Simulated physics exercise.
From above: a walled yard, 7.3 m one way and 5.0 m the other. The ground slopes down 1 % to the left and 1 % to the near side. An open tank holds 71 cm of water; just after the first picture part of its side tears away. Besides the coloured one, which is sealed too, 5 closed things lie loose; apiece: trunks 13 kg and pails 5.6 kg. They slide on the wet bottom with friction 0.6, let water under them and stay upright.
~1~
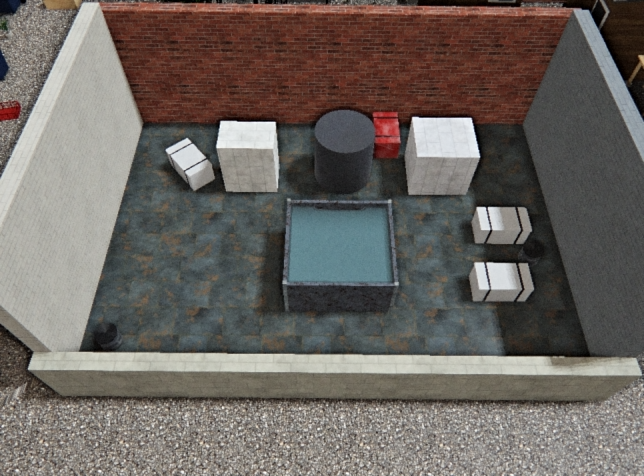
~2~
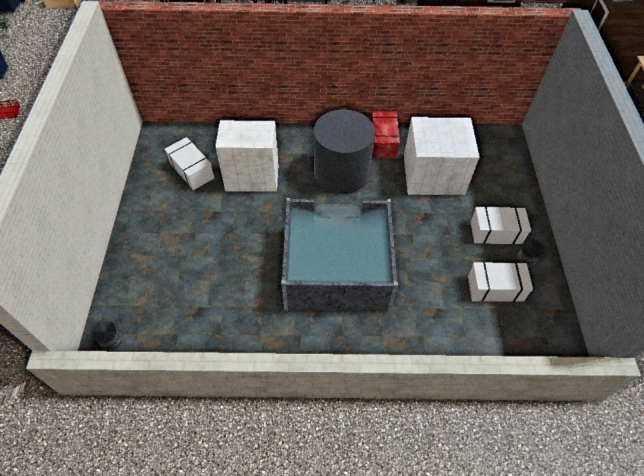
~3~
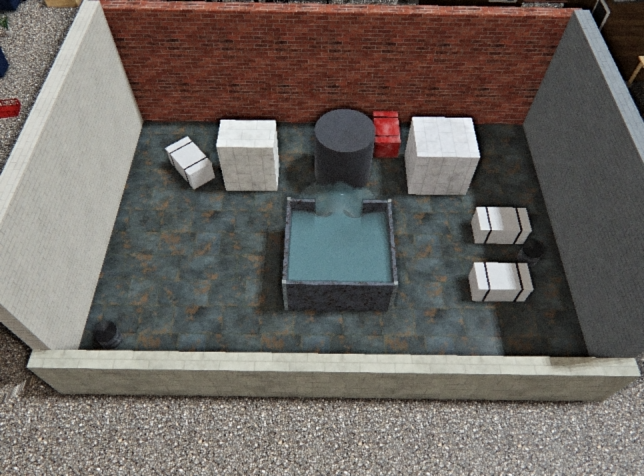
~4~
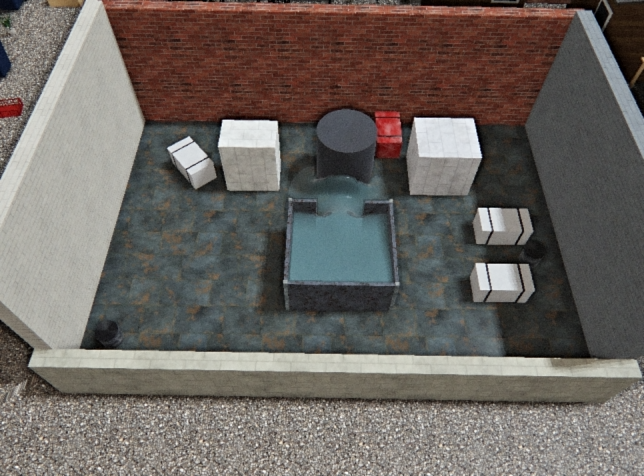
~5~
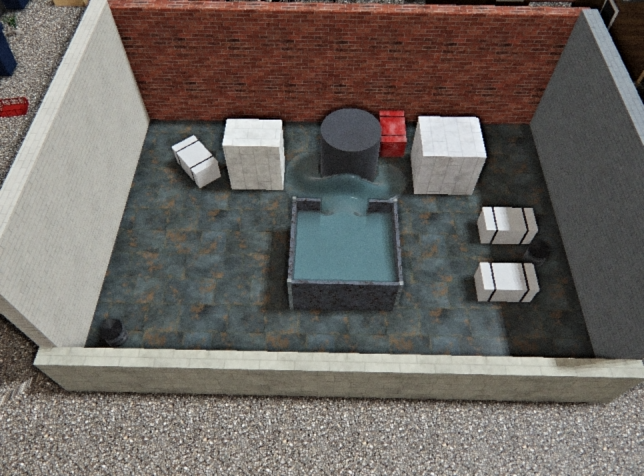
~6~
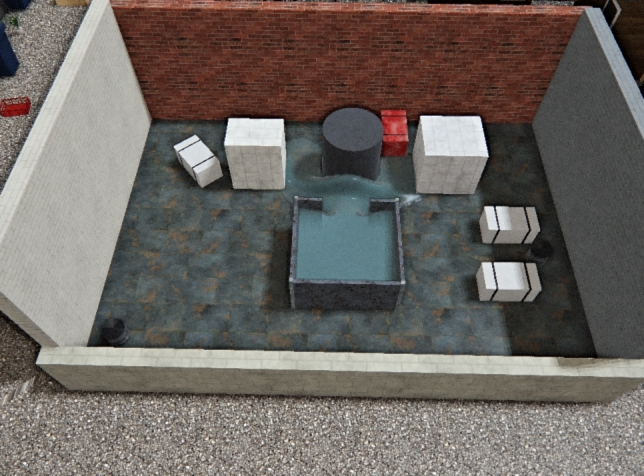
A walled yard with a red brick back wall, pale left and front walls and a grey right wall is seen from above. An open tank of bluish water sits mid-yard, before a dark cylinder, two large white blocks and a red trunk, with strapped white trunks at both sides. Water pours through a gap in the tank's back side and spreads around the cylinder, while the view shifts slightly.
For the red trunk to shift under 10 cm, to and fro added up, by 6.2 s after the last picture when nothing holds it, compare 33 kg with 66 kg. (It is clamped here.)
Verdict: Only the larger load is enough.
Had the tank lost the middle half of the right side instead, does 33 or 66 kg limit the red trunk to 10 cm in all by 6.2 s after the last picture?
In that case only the larger load is enough.
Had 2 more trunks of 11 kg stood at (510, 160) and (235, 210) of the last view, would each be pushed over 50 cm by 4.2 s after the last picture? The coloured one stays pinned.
In that order: Short of it, over.
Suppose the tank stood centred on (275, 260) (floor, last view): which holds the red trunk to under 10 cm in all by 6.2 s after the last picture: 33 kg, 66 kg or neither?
Then only the higher weight holds it.
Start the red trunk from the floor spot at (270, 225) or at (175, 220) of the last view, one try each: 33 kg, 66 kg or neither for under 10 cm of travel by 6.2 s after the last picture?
In that order: Either load holds; the smaller is enough.
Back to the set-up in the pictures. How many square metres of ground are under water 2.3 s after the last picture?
Some 23 m2.
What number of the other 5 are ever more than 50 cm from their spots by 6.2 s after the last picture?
That makes 3.
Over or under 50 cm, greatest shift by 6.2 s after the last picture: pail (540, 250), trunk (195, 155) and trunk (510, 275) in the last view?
In that order: Short of it, past it, past it.
Then, 0.6 s after the last picture the red trunk would be 0 cm from its start with 33 kg and 0 cm from its start with 66 kg; 5 cm of water round it then.
Then, 2.3 s after the last picture the red trunk would be 23 cm from its start with 33 kg and 0 cm from its start with 66 kg; 12 cm of water round it then.
Then, 4.2 s after the last picture the red trunk would be 17 cm from its start with 33 kg and 0 cm from its start with 66 kg; 8 cm of water round it then.
Then, 6.2 s after the last picture the red trunk would be 15 cm from its start with 33 kg and 0 cm from its start with 66 kg; 5 cm of water round it then.
